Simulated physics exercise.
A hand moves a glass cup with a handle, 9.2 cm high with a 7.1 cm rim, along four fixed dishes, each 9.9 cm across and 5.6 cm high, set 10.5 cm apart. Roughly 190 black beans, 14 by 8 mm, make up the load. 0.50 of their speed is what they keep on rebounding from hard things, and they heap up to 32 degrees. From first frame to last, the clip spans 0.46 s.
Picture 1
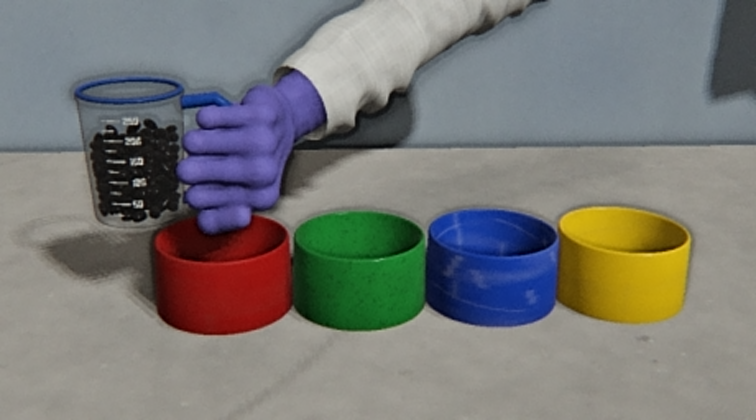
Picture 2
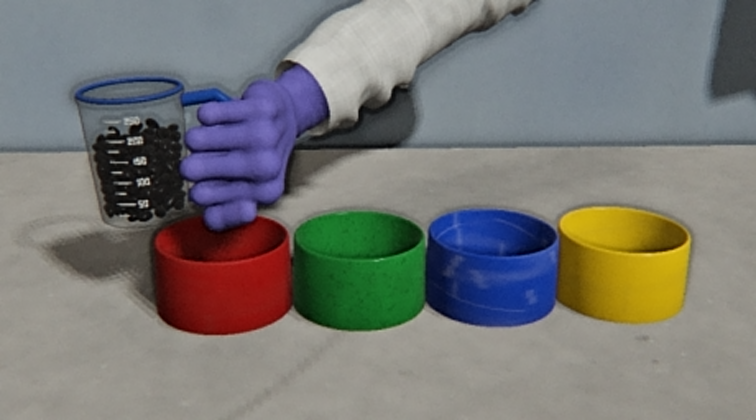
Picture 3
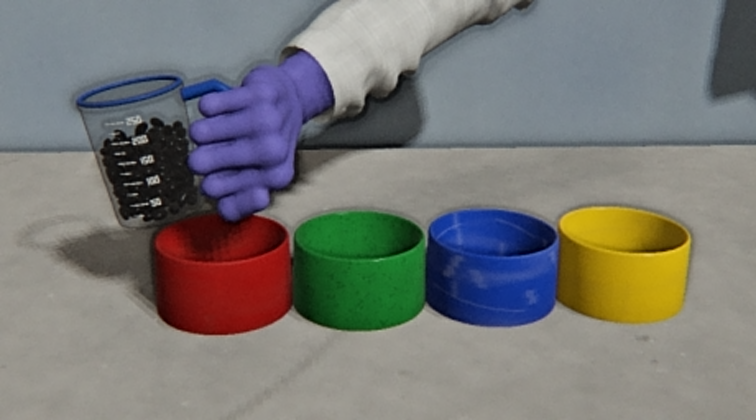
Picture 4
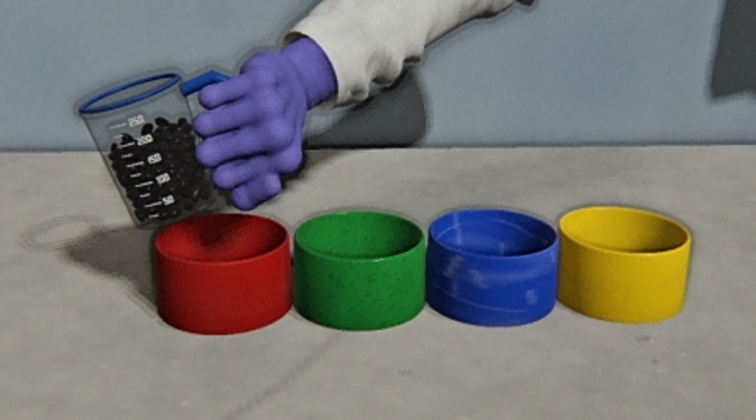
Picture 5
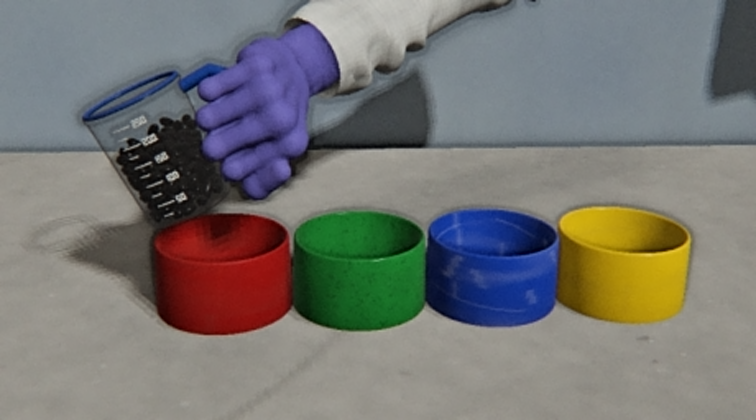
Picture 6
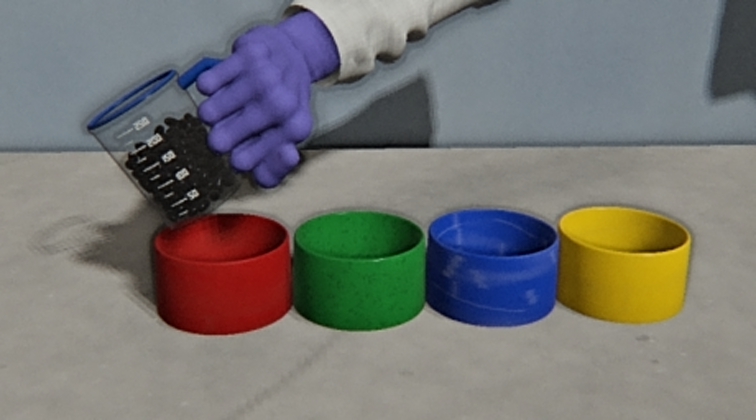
Purple-gloved hand gradually tilting a clear measuring cup of black beans leftward beside a row of red, green, blue and yellow dishes.
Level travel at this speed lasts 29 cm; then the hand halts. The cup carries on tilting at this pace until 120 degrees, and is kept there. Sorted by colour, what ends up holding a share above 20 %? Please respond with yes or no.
Red yes, blue no, green no, yellow no, counter no.
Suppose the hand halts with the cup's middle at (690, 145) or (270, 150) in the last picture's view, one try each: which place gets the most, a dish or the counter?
Red, then red.
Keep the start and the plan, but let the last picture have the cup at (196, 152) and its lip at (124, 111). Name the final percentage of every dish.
Per cent kept: Red 0; blue 30; green 50; yellow 0.
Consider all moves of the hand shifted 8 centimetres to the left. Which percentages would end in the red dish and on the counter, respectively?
In that case the red dish gets 0 and the counter 100.
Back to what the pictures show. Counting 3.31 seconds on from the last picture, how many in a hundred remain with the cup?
Around 0 percent.
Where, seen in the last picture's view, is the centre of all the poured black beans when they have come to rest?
After settling, the middle sits near (216, 278).
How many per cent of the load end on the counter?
Near 0 percent, roughly speaking.
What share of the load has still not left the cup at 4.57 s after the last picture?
Estimate: Some 0 %.
Then, 1.99 s after the last picture, tilt 120 degrees; cup holds 0 %, red 100 %.
Then, 3.31 s after the last picture, tilt 120 degrees; cup holds 0 %, red 100 %.
Then, 4.57 s after the last picture, tilt 120 degrees; cup holds 0 %, red 100 %.
In the end, red 100 %, blue 0 %, green 0 %, yellow 0 %, counter 0 %.
